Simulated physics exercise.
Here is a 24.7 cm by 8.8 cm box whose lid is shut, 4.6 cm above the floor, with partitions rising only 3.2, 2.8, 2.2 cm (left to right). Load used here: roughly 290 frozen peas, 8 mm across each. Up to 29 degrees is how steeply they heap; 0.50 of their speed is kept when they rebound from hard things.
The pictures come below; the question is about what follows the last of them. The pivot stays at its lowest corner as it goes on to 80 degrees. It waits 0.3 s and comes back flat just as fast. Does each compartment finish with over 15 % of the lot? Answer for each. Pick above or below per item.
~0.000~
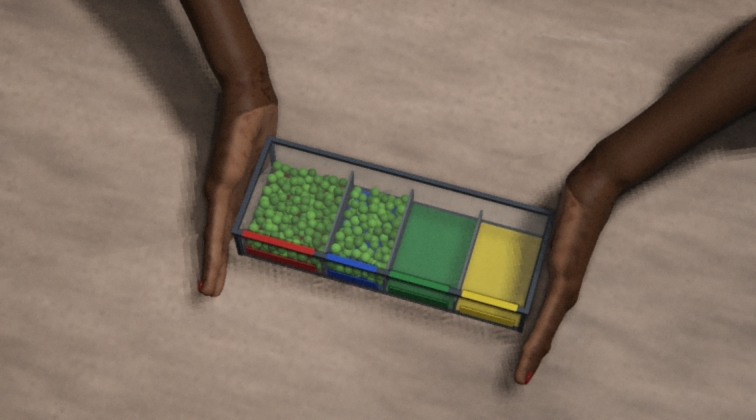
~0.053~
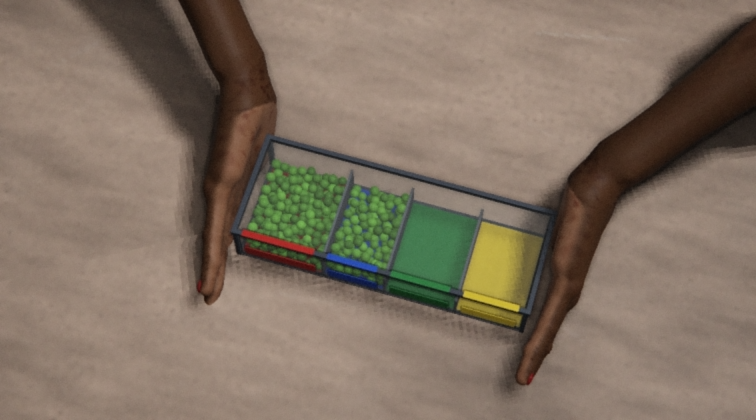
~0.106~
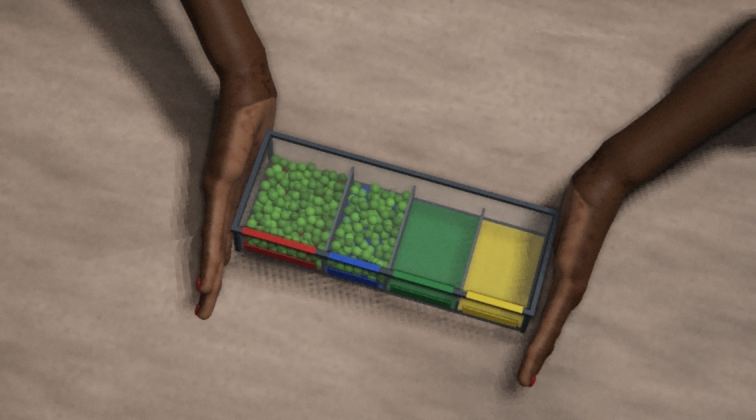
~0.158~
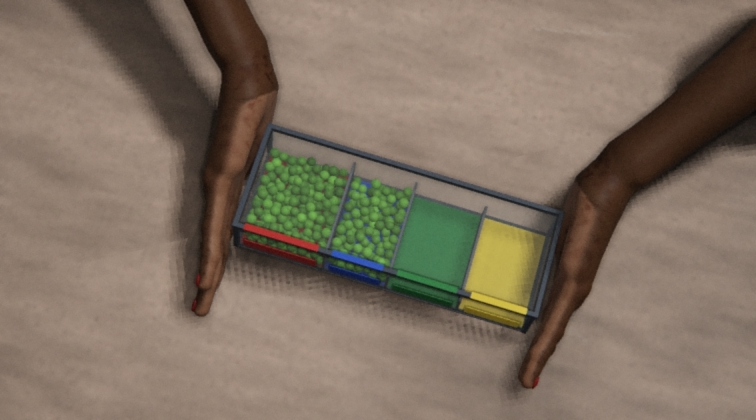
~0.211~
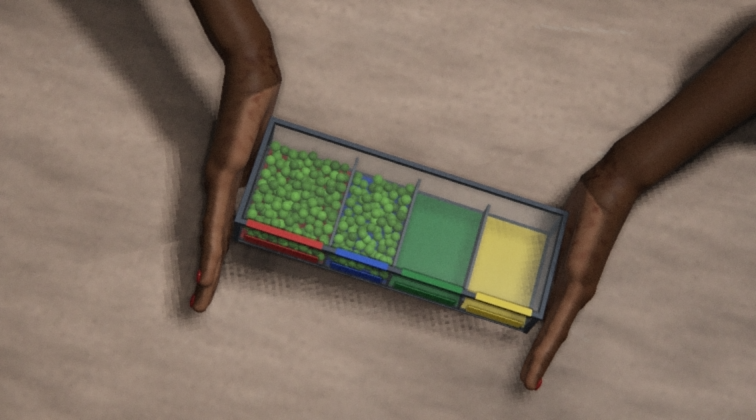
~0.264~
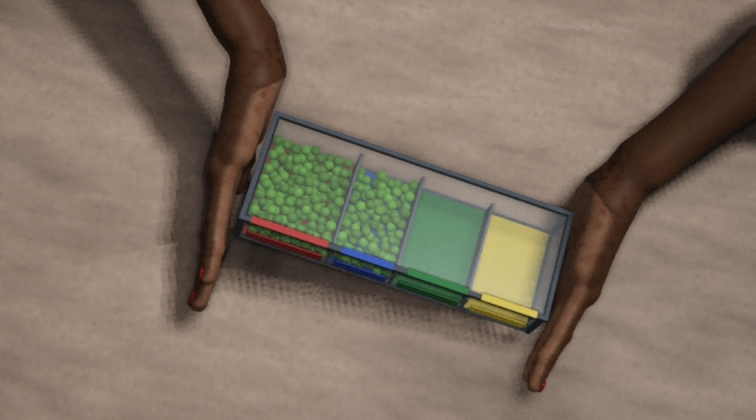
Red = above; blue = above; green = below; yellow = above.
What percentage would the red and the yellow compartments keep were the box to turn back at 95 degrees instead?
Red: 50, yellow: 30 (per cent).
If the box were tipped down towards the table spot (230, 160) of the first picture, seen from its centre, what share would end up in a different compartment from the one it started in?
I'd say close to 0 %.
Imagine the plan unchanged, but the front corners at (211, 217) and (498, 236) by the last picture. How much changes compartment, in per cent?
I'd put it at about 10 per cent.
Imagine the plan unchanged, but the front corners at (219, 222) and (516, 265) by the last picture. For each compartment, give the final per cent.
Final shares, in per cent - red: 70, blue: 30, green: 0, yellow: 0.
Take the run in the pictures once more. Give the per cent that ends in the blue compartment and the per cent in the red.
Blue: 30; red: 40.
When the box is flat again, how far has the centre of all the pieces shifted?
5.5 cm.
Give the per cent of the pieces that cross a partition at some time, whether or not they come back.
Around 25 in a hundred.
After 1.55 s, tilt 80 degrees; red 55 %, blue 35 %, green 5 %, yellow 5 %.
After 2.41 s, tilt 40 degrees; red 40 %, blue 30 %, green 5 %, yellow 25 %.
After 3.27 s, tilt 0 degrees; red 40 %, blue 30 %, green 5 %, yellow 25 %.
In the end, at 3.9 s, red 40 %, blue 30 %, green 5 %, yellow 25 %.
